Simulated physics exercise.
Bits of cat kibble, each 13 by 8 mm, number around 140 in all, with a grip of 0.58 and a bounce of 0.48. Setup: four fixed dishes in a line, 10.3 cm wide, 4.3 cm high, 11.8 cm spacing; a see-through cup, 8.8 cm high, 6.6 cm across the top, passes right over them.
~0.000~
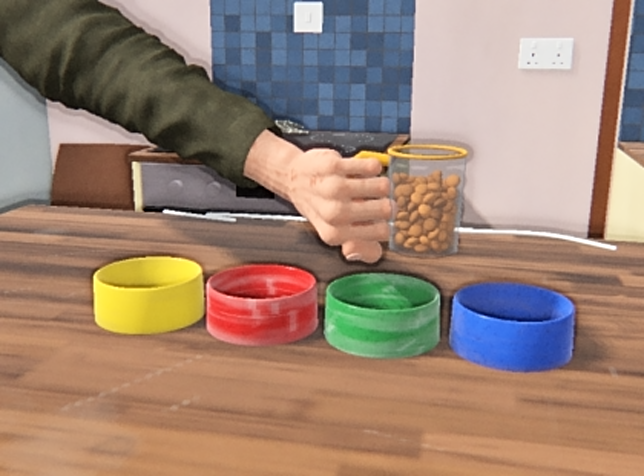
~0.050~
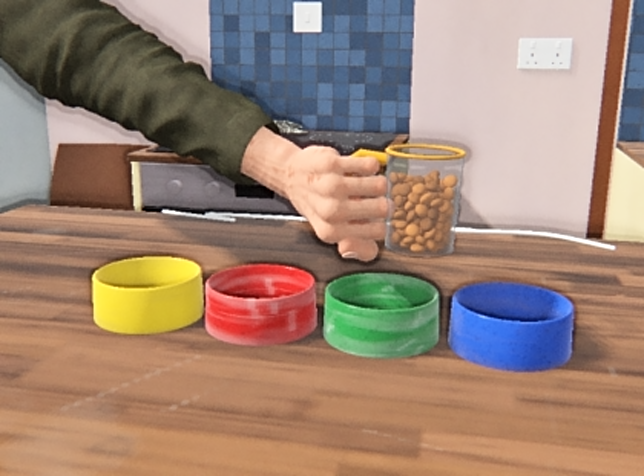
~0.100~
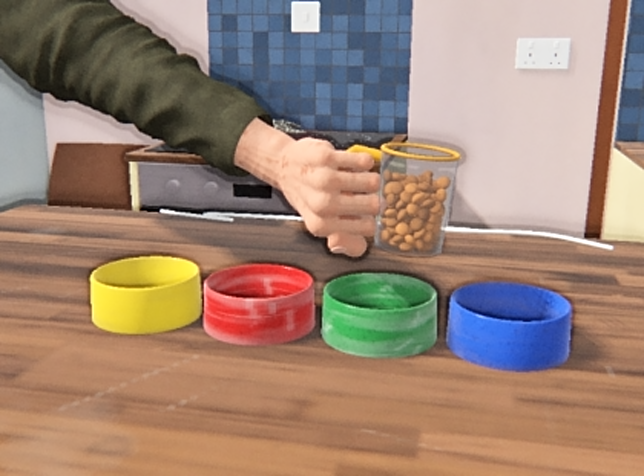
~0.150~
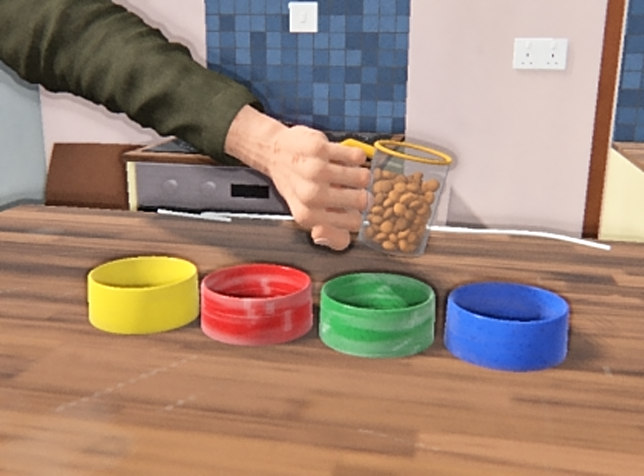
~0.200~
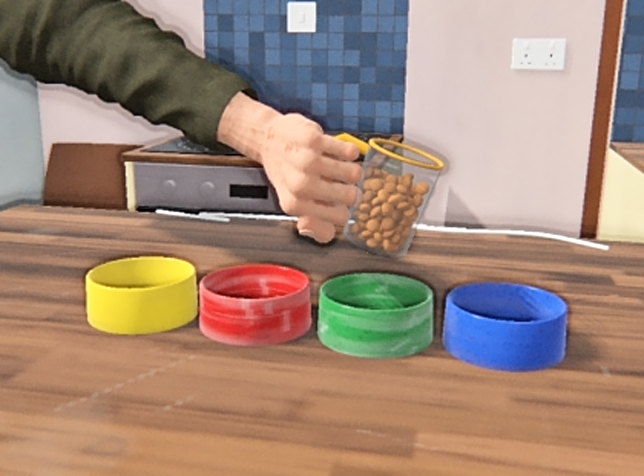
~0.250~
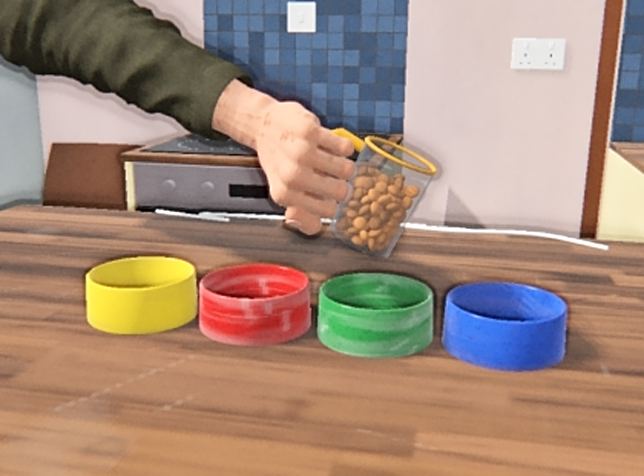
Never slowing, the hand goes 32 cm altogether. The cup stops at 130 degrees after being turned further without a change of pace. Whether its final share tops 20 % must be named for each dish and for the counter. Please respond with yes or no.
Red yes, blue no, green no, yellow no, counter no.
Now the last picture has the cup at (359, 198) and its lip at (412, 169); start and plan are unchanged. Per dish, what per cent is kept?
Per cent kept: Red 0, blue 0, green 0, yellow 90.
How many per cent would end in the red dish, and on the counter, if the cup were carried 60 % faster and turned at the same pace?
Red 0, counter 10.
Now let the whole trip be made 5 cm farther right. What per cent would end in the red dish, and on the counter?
Shares in that case - red 60 / counter 20.
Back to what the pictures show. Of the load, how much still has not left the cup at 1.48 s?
Close to 0 in a hundred.
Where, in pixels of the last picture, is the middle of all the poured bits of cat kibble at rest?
Estimated resting centre: Around (251, 305).
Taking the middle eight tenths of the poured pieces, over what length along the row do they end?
About 6 cm.
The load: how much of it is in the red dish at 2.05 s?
About 95 per cent by then.
After 0.99 s, tilt 116 degrees; cup holds 85 %, red 10 %.
After 1.48 s, tilt 130 degrees; cup holds 0 %, red 95 %.
After 2.05 s, tilt 130 degrees; cup holds 0 %, red 95 %.
By 2.3 s all is still; red 95 %, blue 0 %, green 0 %, yellow 0 %, counter 0 %.
